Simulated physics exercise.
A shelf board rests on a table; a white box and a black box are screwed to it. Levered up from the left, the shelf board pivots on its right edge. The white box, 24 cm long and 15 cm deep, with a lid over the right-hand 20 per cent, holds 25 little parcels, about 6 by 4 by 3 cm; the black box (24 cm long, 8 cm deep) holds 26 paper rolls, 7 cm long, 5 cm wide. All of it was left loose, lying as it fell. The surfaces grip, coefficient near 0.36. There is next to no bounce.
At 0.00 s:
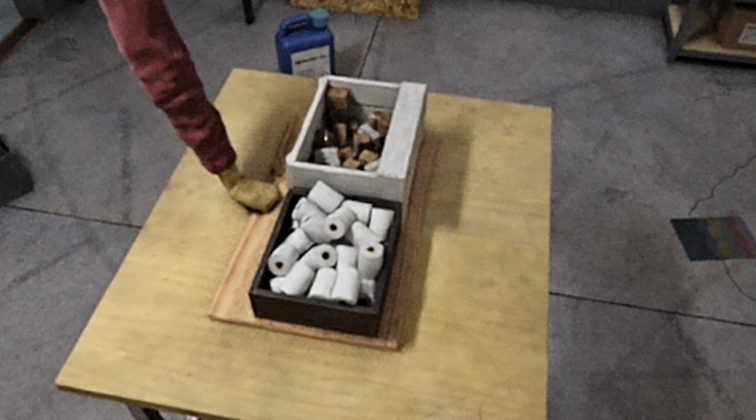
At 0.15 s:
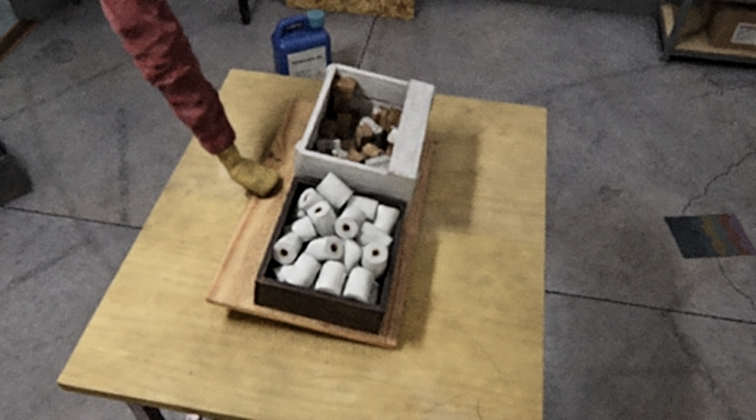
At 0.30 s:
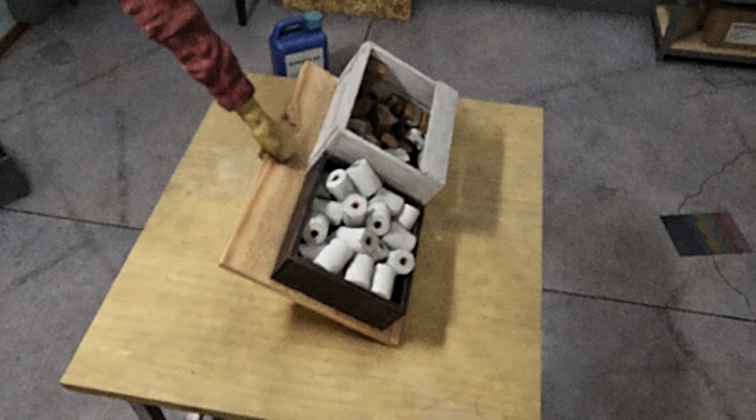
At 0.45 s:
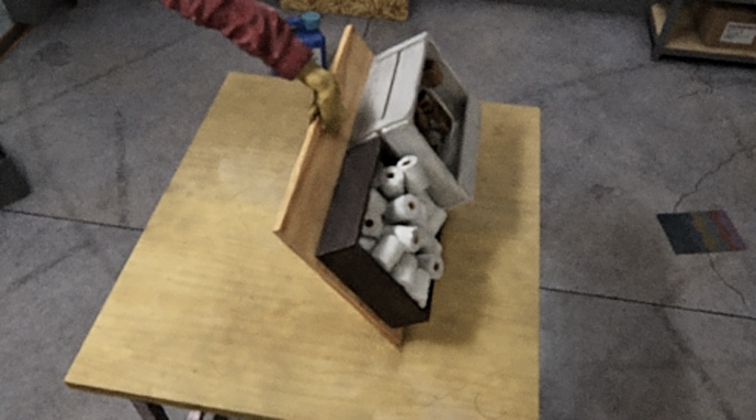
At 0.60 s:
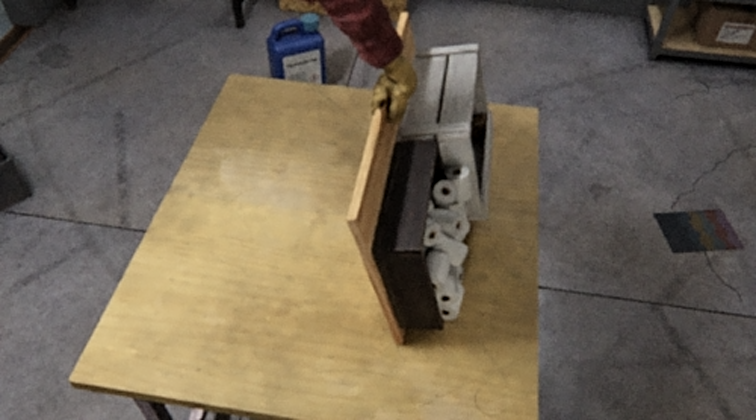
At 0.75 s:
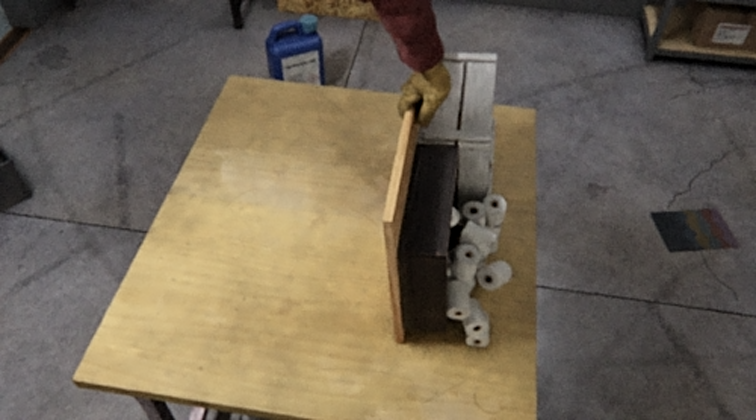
A gloved hand lifted the left side of a wooden board on a table, tilting it until it stood nearly upright with its white and black boxes attached, and several white rolls tumbled from the black one.
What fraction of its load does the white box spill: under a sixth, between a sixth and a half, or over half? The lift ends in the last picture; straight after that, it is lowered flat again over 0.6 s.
Under a sixth.
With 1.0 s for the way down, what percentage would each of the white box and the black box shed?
White box 0, black box 60 per cent.
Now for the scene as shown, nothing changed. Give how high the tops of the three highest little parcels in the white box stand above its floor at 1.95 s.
Roughly 10 cm.
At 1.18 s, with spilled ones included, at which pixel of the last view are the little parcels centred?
Close to (389, 155).
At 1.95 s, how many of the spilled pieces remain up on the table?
My count comes to close to 6.
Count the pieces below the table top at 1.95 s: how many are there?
That count sits near 10.
After 0.94 s, tilt 65°; white box 25 in, 0 out and black box 13 in, 13 out.
After 1.18 s, tilt 17°; white box 25 in, 0 out and black box 10 in, 16 out.
After 1.52 s, tilt 0°; white box 25 in, 0 out and black box 10 in, 16 out.
Outcome (at 1.95 s), white box 25 in, 0 out and black box 10 in, 16 out. Asked share, 0 of 25, 0 per cent.
